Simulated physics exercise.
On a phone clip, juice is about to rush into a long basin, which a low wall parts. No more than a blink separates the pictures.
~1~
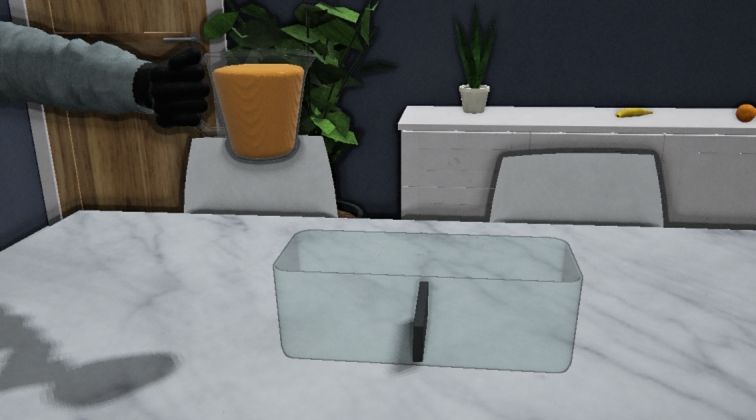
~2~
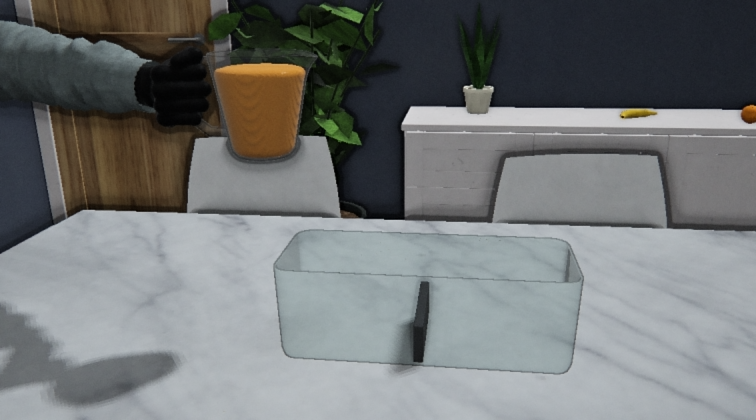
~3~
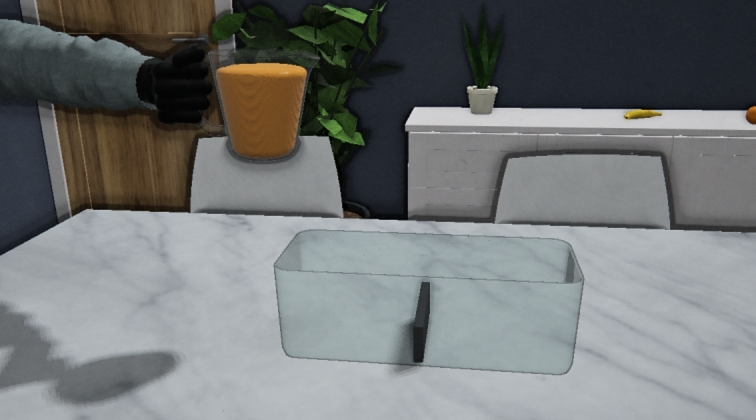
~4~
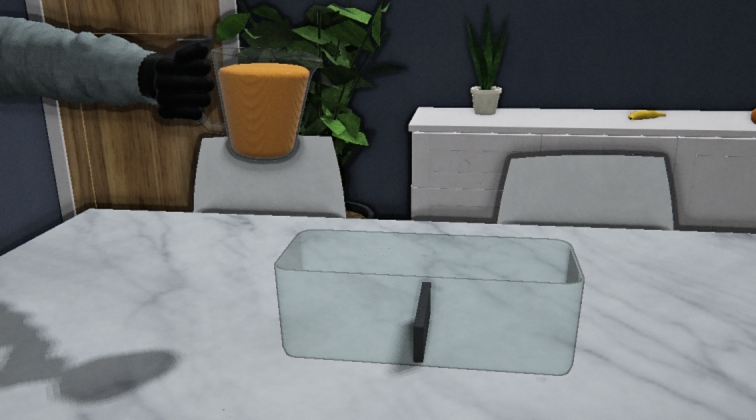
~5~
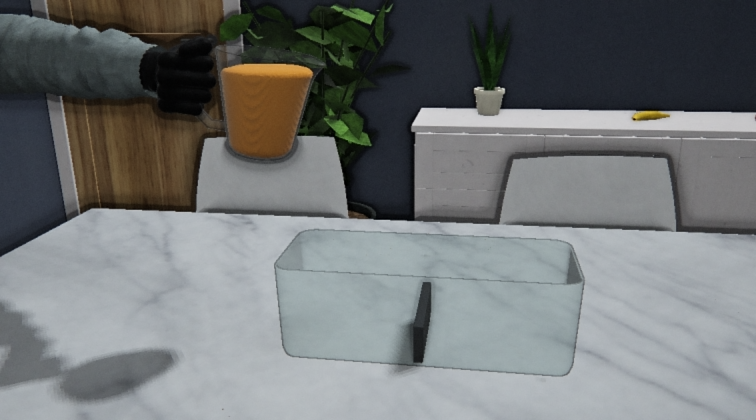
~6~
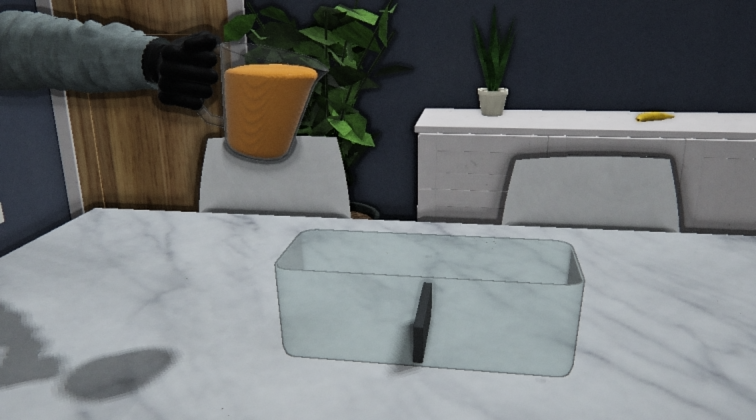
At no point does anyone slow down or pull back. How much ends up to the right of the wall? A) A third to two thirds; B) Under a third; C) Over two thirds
(B) Under a third.
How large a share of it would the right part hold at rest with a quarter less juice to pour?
About 5 in a hundred.
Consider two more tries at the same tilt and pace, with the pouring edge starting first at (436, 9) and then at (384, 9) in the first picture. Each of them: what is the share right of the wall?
Near 95 per cent for the first start, near 90 per cent for the second.
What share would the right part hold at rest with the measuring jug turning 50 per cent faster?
Estimate: Around 5 %.
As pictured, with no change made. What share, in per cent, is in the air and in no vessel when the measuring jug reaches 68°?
Around 25 %.
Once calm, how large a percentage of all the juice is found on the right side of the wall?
5 % or thereabouts.
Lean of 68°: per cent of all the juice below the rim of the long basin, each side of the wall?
Near 5 in a hundred left, near 0 in a hundred right.
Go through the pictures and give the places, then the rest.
The first frame shows tilt 0°; pouring edge (315, 55); surface from (217, 69) to (304, 69); the long basin's rim runs from (285, 250) to (574, 260); the wall's top is at (421, 303).
The second frame shows tilt 1°; pouring edge (317, 56); surface from (219, 68) to (306, 69).
The third frame shows tilt 2°; pouring edge (319, 57); surface from (221, 68) to (308, 70).
The fourth frame shows tilt 5°; pouring edge (322, 60); surface from (225, 68) to (310, 71).
The fifth frame shows tilt 8°; pouring edge (325, 64); surface from (226, 68) to (314, 71).
The sixth frame shows tilt 13°; pouring edge (328, 70); surface from (230, 70) to (318, 72).
A moment on, the measuring jug is tipped part way and 69 per cent is still to pour, 7 is left of the wall and 0 right of it.
Next, the measuring jug is tipped right over and 11 per cent is still to pour, 67 is left of the wall and 1 right of it.
Then the measuring jug is tipped right over and 0 per cent is still to pour, 92 is left of the wall and 4 right of it.
Later the measuring jug is tipped right over and 0 per cent is still to pour, 92 is left of the wall and 5 right of it.
In the end 92 per cent lies left of the wall, 5 right of it and 3 outside.
